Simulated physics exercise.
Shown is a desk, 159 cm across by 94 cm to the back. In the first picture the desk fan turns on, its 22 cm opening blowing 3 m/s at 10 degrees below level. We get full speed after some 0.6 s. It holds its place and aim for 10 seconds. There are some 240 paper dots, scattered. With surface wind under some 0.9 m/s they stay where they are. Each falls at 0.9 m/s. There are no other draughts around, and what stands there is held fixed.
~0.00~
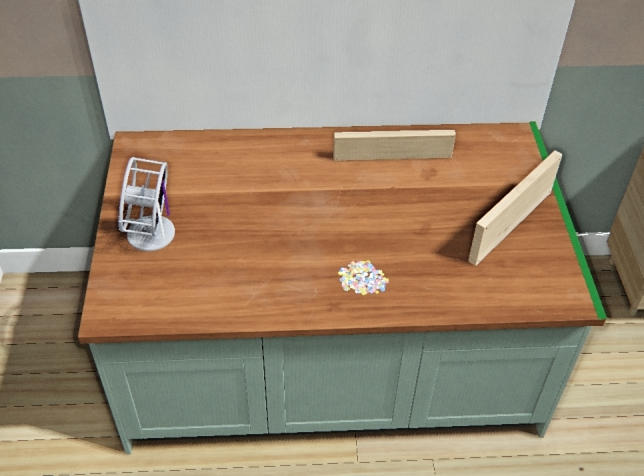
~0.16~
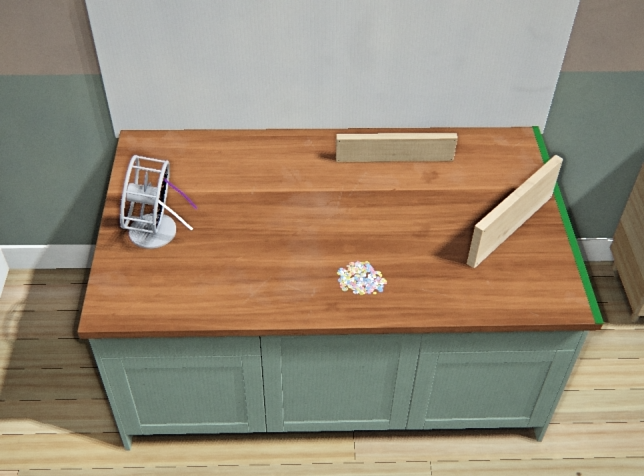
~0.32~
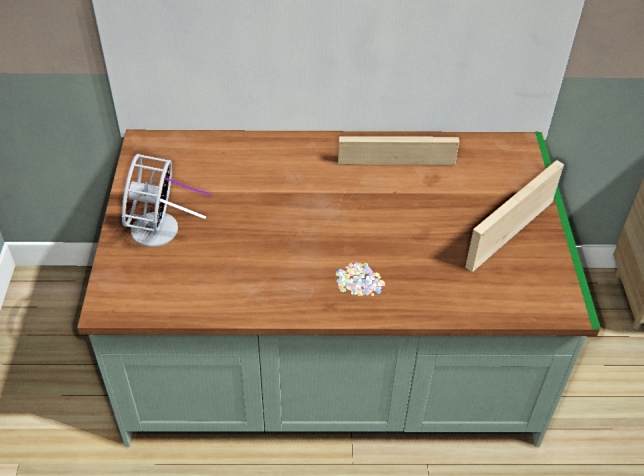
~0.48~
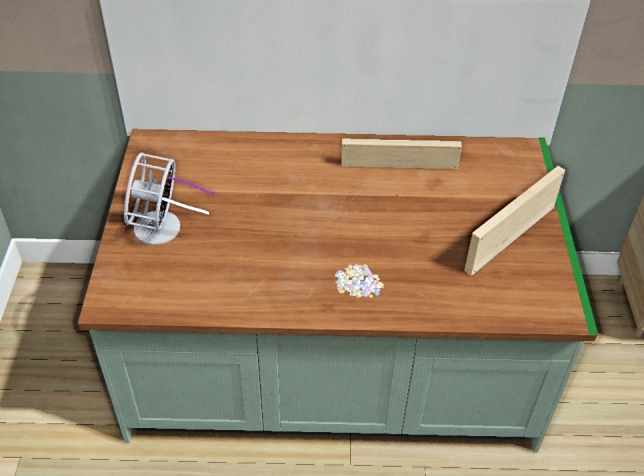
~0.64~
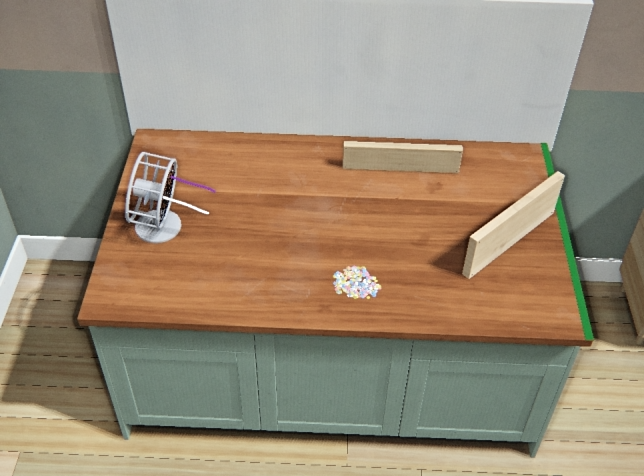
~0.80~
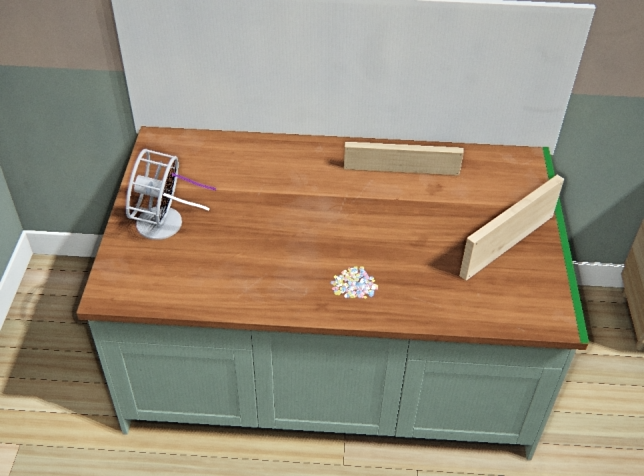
Purple and white streamers blew out to the right from the small desk fan at the left of the wooden desktop, while the pile of pale paper dots near the front barely stirred.
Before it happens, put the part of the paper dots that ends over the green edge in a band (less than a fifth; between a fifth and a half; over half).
Of the paper dots, less than a fifth end over the green edge.
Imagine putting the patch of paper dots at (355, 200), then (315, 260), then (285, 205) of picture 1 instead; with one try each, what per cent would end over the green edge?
Roughly 90 %, then 2 %, then 50 %.
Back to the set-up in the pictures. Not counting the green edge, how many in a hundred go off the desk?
About 100 per cent of them.
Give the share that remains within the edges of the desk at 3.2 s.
Near 0 %.
After 2.0 s, 0 % are on the move or not yet settled, 0 % are over the green edge.
After 3.2 s, 0 % are on the move or not yet settled, 0 % are over the green edge.
After 5.5 s, 0 % are on the move or not yet settled, 0 % are over the green edge.
After 10.0 s, at the end, 0 % are over the green edge.
